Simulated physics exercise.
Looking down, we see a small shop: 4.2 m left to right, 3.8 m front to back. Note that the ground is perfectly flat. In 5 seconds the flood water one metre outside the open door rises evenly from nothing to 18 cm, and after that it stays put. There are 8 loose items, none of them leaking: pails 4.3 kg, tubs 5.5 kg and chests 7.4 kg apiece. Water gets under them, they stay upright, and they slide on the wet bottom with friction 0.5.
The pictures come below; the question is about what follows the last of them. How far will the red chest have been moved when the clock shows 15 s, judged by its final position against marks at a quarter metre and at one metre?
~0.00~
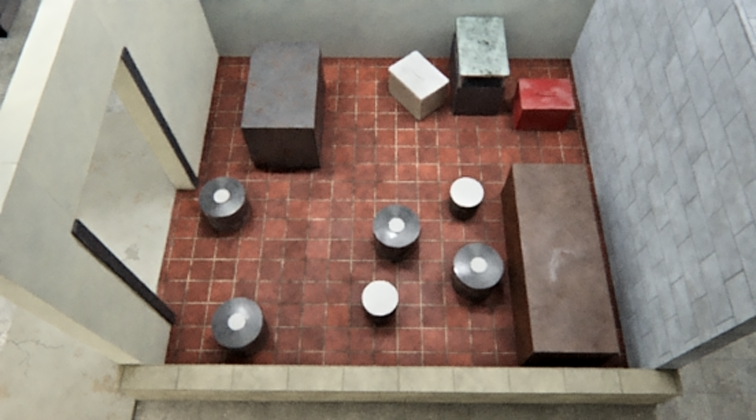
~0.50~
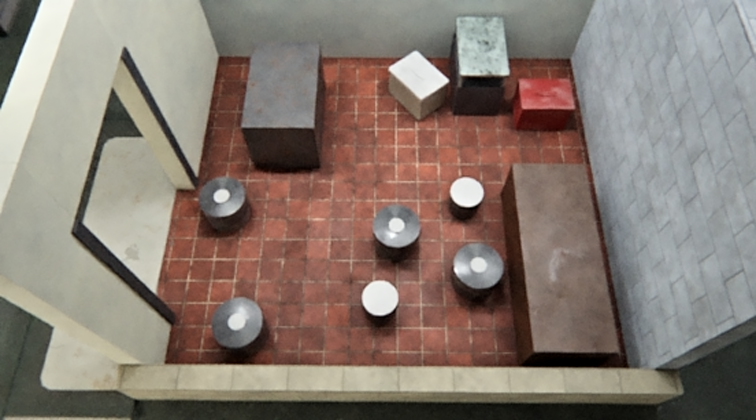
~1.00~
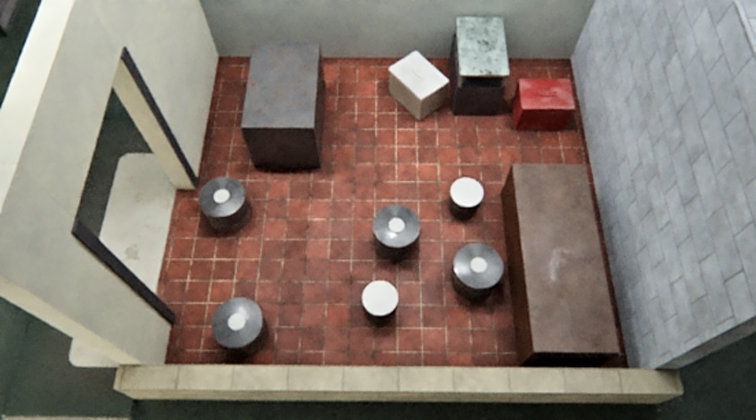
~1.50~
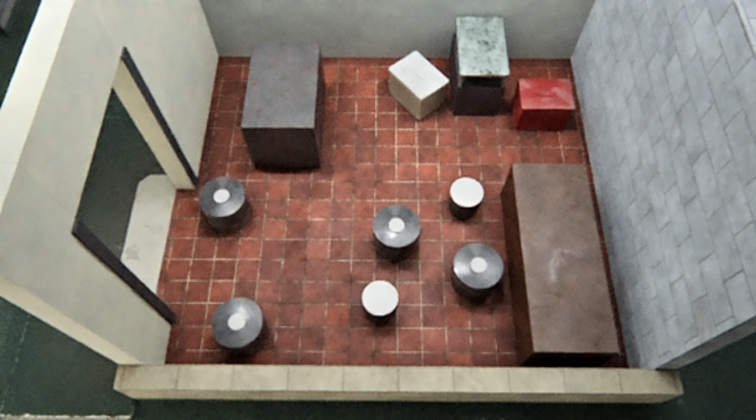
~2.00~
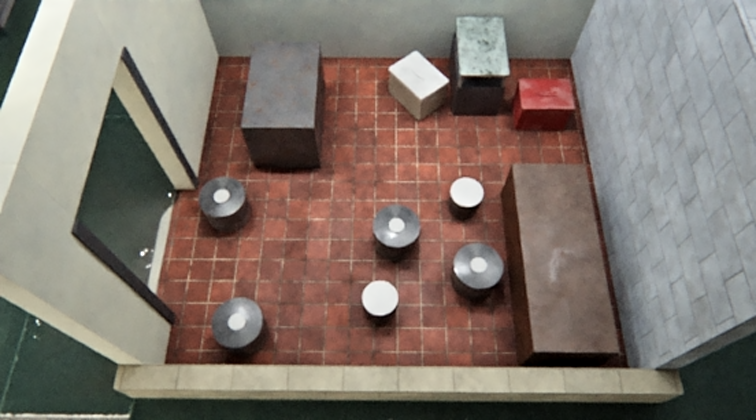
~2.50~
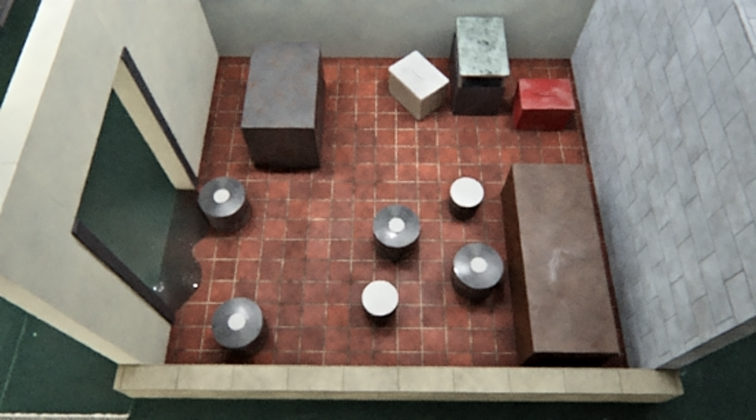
Some way off.
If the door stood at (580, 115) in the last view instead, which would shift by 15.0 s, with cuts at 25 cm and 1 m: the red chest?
I'd expect the red chest to get swept far off.
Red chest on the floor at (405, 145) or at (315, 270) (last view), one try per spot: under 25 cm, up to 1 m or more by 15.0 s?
Try one: Moderate displacement; try two: Moderate displacement.
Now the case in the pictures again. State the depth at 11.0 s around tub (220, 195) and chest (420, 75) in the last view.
Depth approx. 12 cm / 7 cm.
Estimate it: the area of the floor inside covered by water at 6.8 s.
Some 10.0 m2 of it.
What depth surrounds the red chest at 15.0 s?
Depth: About 14 cm.
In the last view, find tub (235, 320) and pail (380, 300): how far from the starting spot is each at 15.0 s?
In turn: 200 cm, 120 cm.
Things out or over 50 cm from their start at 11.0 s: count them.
I make it 8.
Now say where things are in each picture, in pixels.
In the first picture, the red chest at (546, 94) rests on the ground; water covers 0.0 m2; 0 of 8 have shifted.
In the second picture, the red chest at (546, 94) rests on the ground; water covers 0.0 m2; 0 of 8 have shifted.
In the third picture, the red chest at (546, 94), on the bottom; 0.0 m2 under water; 0 of 8 have shifted.
In the fourth picture, the red chest at (546, 94), on the bottom; 0.0 m2 under water; 0 of 8 have shifted.
In the fifth picture, the red chest at (546, 94), on the bottom; 0.0 m2 under water; 0 of 8 have shifted.
In the sixth picture, the red chest at (546, 94), on the bottom; water covers 0.1 m2; 0 of 8 have shifted.
After 3.5 s the red chest is near (546, 94), 0.0 m from its start, aground; 0 afloat.
After 6.8 s the red chest is near (546, 94), 0.0 m from its start, aground; 5 afloat.
After 11.0 s the red chest is near (525, 48), 0.6 m from its start, afloat; 8 afloat.
After 15.0 s the red chest is near (529, 44), 0.6 m from its start, afloat; 8 afloat.
